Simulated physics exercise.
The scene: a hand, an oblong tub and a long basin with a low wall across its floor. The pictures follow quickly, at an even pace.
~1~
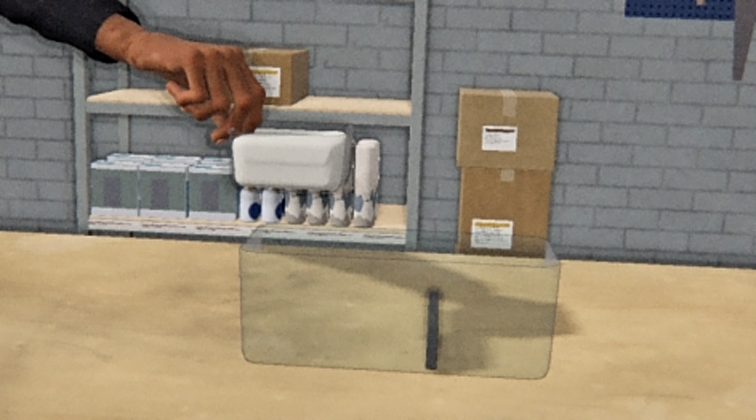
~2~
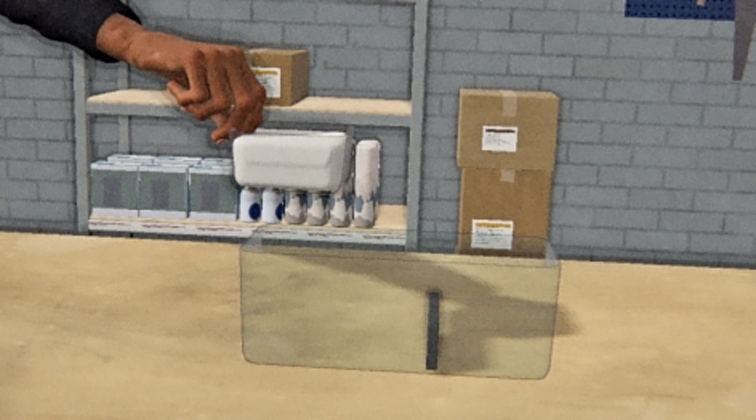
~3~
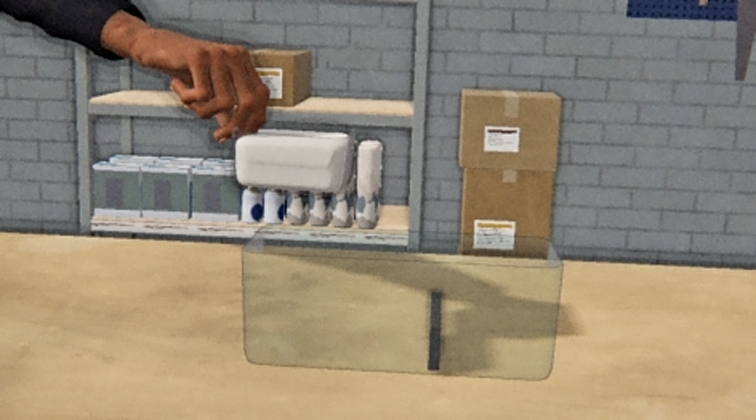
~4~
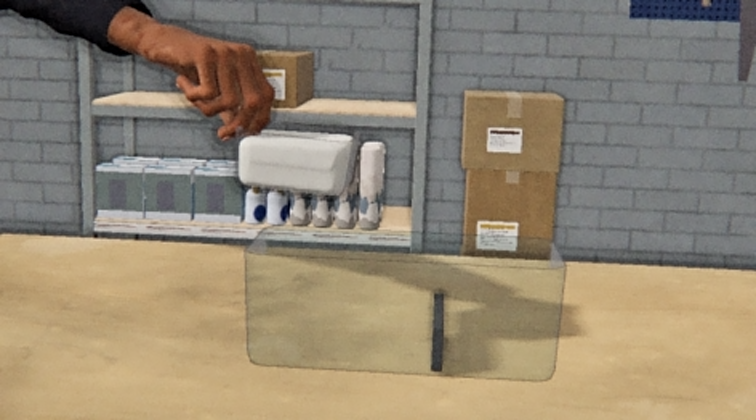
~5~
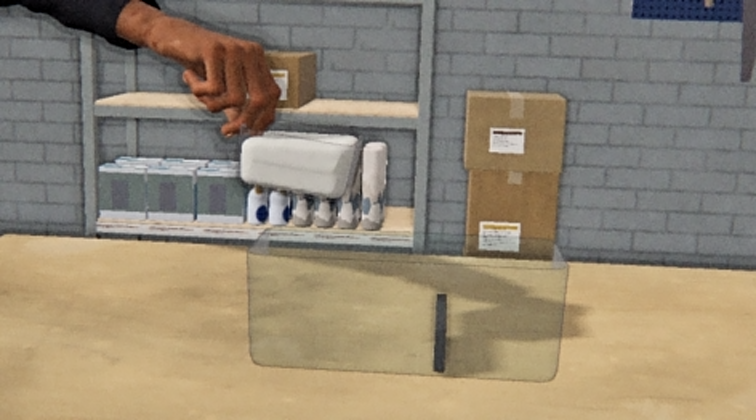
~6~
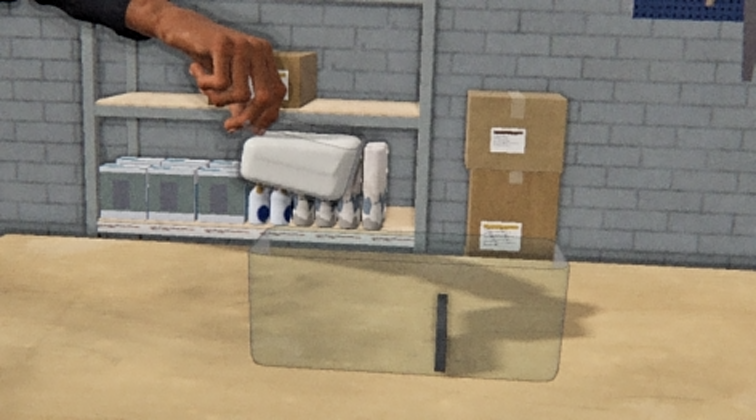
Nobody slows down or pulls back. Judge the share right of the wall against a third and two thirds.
It comes to under a third.
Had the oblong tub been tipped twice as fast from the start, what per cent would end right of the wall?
Close to 5 per cent.
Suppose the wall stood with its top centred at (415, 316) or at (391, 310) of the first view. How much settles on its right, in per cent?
Roughly 25 per cent, and 65 per cent.
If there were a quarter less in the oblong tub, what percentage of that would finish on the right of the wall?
Some 0 per cent.
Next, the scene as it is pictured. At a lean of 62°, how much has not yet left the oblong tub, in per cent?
About 40 per cent.
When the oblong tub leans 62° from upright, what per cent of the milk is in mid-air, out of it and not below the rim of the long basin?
It comes to 25 per cent or so.
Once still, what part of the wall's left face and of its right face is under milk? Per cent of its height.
Left: 50 %. Right: 0 %.
A moment on, the oblong tub is tipped part way and 41 per cent is still to pour, 32 is left of the wall and 0 right of it.
Next, the oblong tub is tipped on its side and 7 per cent is still to pour, 89 is left of the wall and 1 right of it.
Then the oblong tub is tipped right over and 0 per cent is still to pour, 98 is left of the wall and 1 right of it.
Later the oblong tub is tipped right over and 0 per cent is still to pour, 98 is left of the wall and 1 right of it.
Finally, 98 per cent lies left of the wall, 1 right of it and 0 outside.
